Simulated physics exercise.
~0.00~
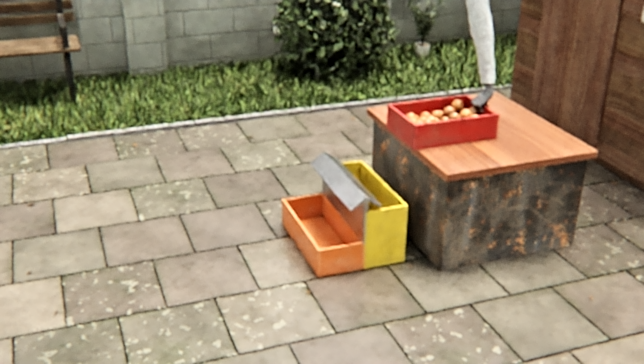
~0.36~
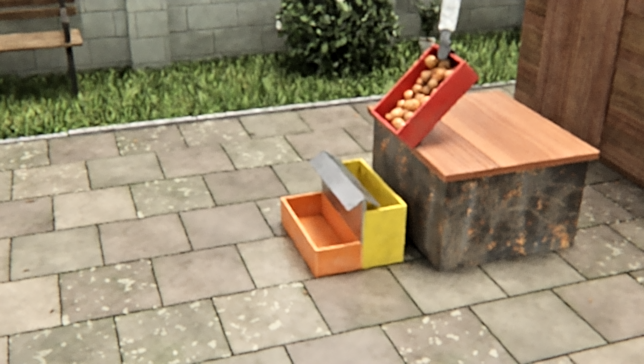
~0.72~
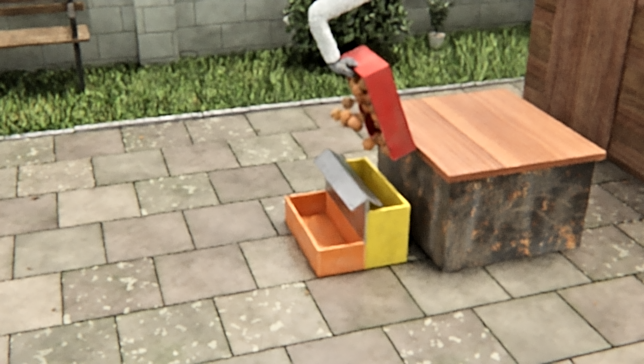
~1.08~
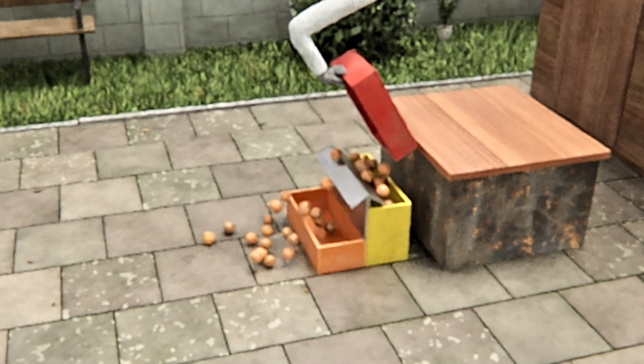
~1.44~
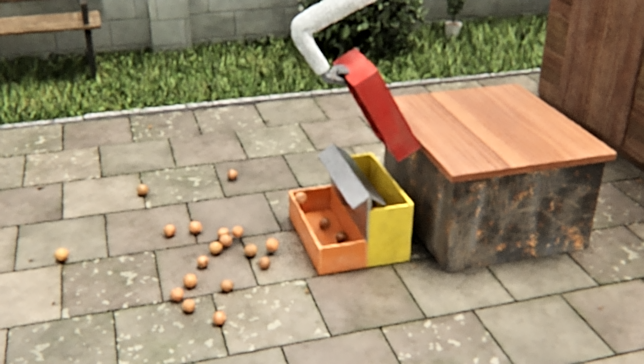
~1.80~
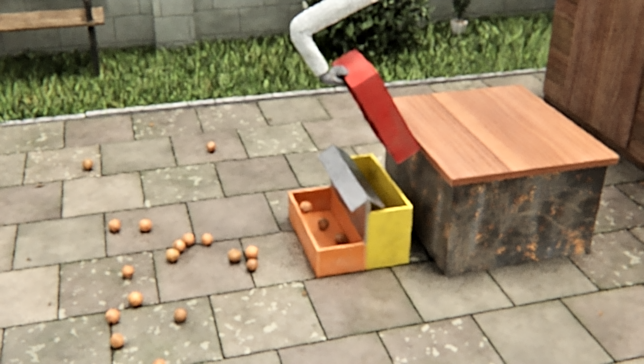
A red crate tips onions toward two troughs, and many roll away across the paving.
